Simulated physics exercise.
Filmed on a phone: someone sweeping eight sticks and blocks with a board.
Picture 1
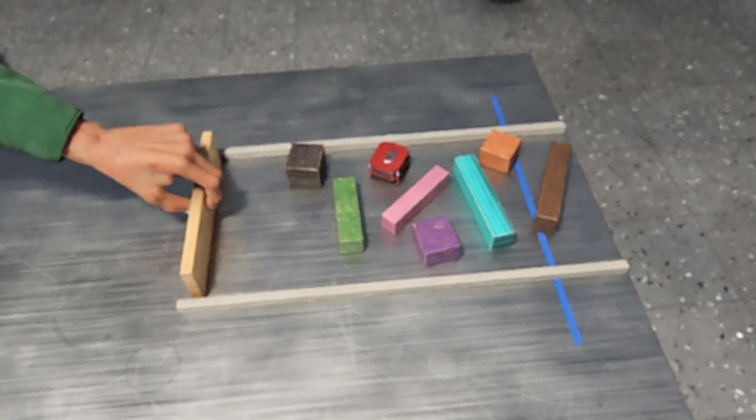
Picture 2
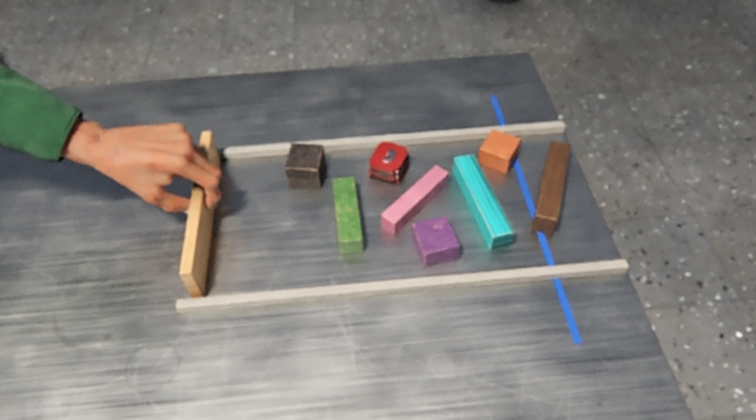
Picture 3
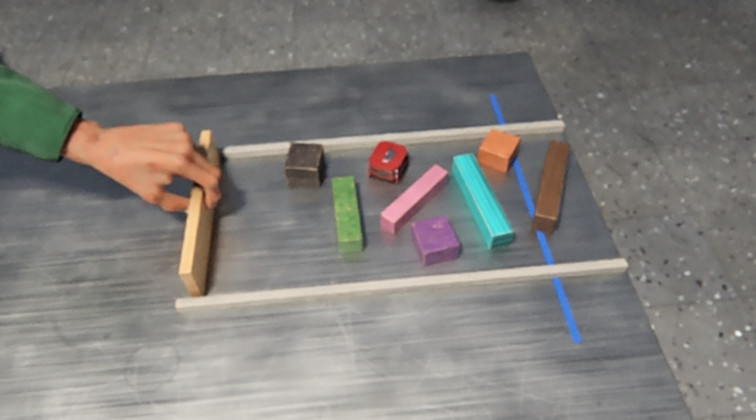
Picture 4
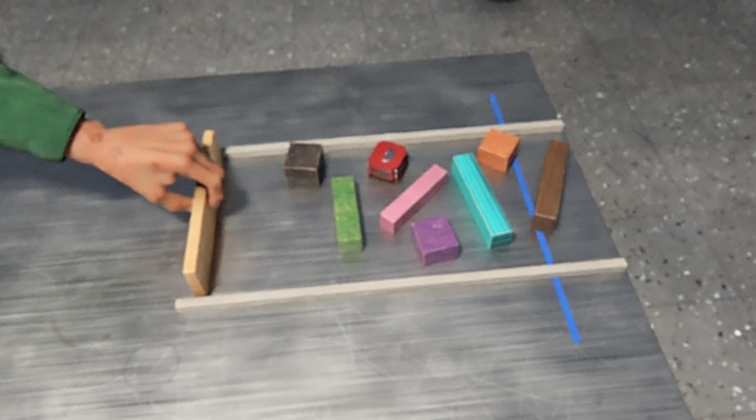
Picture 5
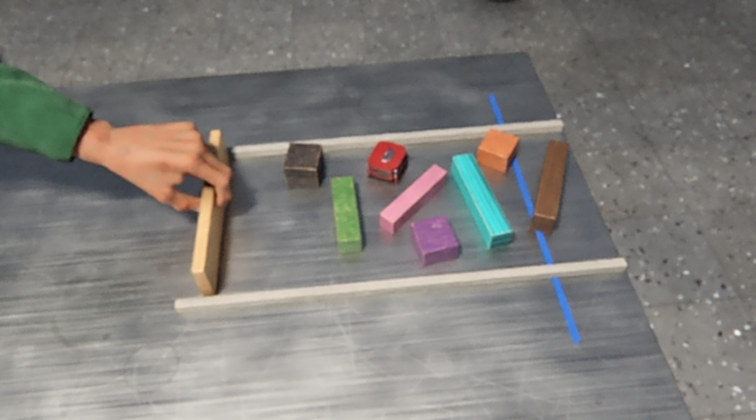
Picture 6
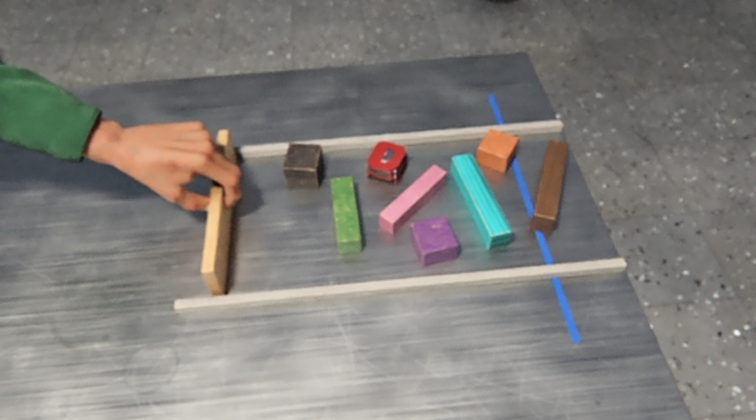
A hand slides a wooden board slightly right while the colourful blocks ahead stay still.
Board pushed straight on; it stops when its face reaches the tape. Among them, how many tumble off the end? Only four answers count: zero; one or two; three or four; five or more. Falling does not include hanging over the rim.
What drops is a single piece or a pair.
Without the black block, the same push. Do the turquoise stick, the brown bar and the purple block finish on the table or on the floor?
Turquoise stick still up, brown bar down, purple block still up.
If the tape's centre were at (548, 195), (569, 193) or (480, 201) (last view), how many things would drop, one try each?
You'd get 4, then 6, then 0.
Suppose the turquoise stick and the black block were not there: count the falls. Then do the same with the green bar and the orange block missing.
Tally of falls: 0 for the first try, 1 for the second.
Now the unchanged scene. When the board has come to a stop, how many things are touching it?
It's touching 3 at the end.
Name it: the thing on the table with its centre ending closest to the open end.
It's the turquoise stick that ends up nearest.
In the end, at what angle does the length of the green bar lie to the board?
About 0°.
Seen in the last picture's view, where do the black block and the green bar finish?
The black block comes to rest close to (528, 145), while the green bar rests close to (539, 194).
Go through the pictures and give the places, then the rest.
The first frame shows brown bar (553, 186); orange block (500, 151); turquoise stick (482, 200); board (203, 210); tape (528, 198).
The second frame shows orange block (499, 151); red case (389, 164).
The third frame shows turquoise stick (481, 199); black block (305, 165).
The fourth frame shows brown bar (551, 185); board (205, 209).
The fifth frame shows orange block (498, 150); purple block (434, 241).
The sixth frame shows brown bar (550, 185); orange block (497, 151); turquoise stick (480, 199); board (221, 208); tape (526, 196).
Soon after, none off yet; brown bar at rest near (550, 185); orange block at rest near (497, 151); turquoise stick at rest near (480, 199).
Then, none off yet; brown bar at rest near (550, 185); orange block moving near (500, 149); turquoise stick moved a little near (492, 199).
Further on, none off yet; brown bar moved a little near (575, 186); orange block moved about its own width near (537, 140); turquoise stick moved about its own width near (555, 201).
By the end, the number that fall off is one or two; fallen, orange block and brown bar.
